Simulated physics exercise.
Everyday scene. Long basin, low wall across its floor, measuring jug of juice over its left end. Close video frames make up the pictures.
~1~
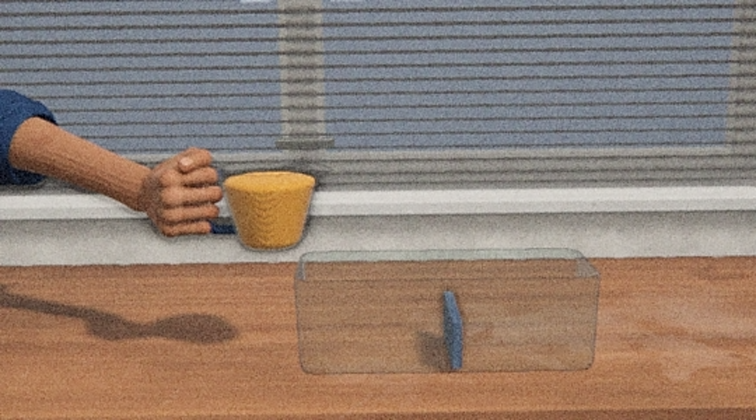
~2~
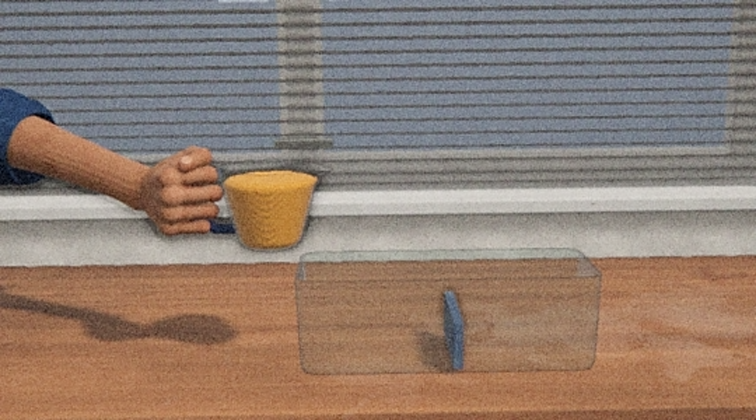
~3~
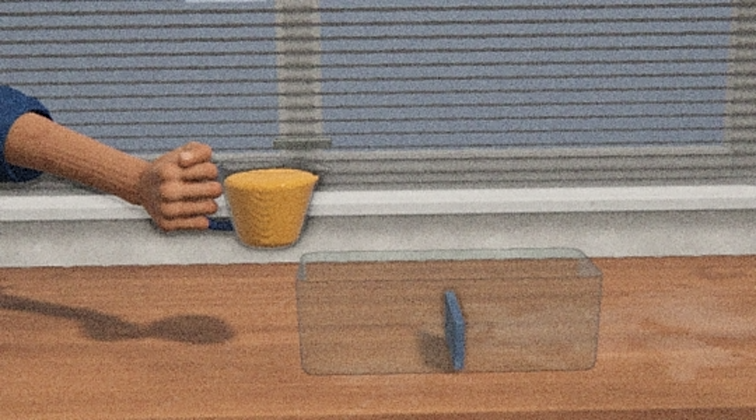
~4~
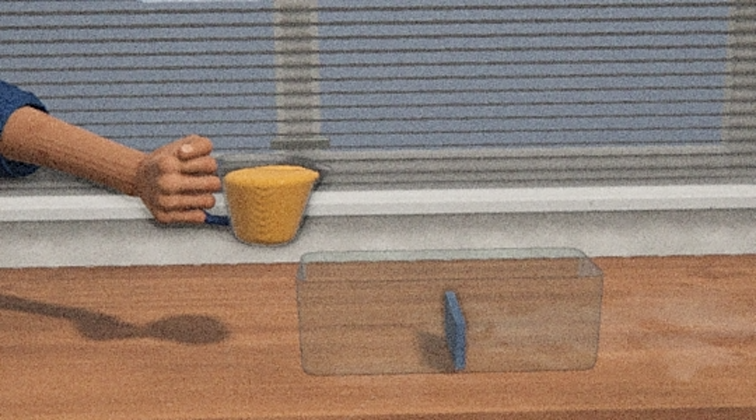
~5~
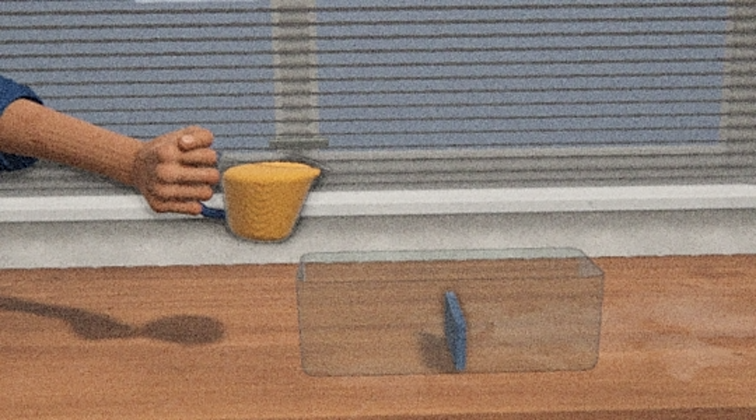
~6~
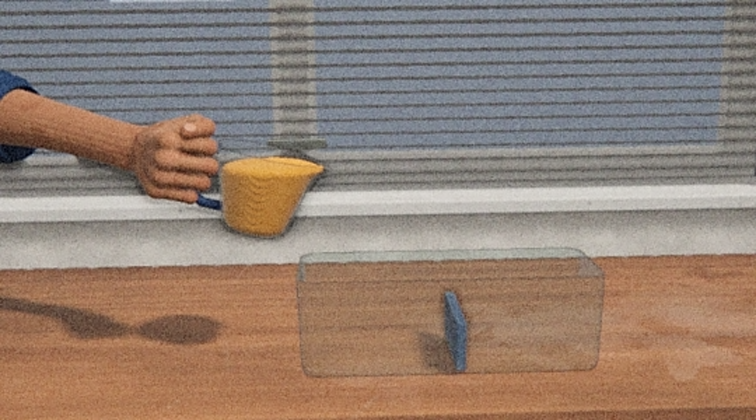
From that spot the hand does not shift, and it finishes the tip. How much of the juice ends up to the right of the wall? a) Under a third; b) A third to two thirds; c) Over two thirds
a.
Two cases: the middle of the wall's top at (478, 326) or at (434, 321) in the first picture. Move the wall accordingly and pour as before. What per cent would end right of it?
Estimated: 15 % first, 10 % second.
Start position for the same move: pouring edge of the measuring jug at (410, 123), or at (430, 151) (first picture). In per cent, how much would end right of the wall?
About 95 % the first time, about 90 % the second.
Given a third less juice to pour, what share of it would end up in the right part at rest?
Estimated share: Around 5 %.
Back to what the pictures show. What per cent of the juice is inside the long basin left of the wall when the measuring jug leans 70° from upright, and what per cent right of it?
Split is about 10 % to the left and 0 % to the right.
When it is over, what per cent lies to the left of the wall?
Close to 90 in a hundred.
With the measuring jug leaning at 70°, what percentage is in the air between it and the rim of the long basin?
It's close to 30 per cent.
A moment on, the measuring jug is tipped part way and 62 per cent is still to pour, 8 is left of the wall and 0 right of it.
Next, the measuring jug is tipped right over and 7 per cent is still to pour, 66 is left of the wall and 1 right of it.
Then the measuring jug is tipped right over and 0 per cent is still to pour, 92 is left of the wall and 4 right of it.
Later the measuring jug is tipped right over and 0 per cent is still to pour, 92 is left of the wall and 4 right of it.
In the end 92 per cent lies left of the wall, 4 right of it and 4 outside.
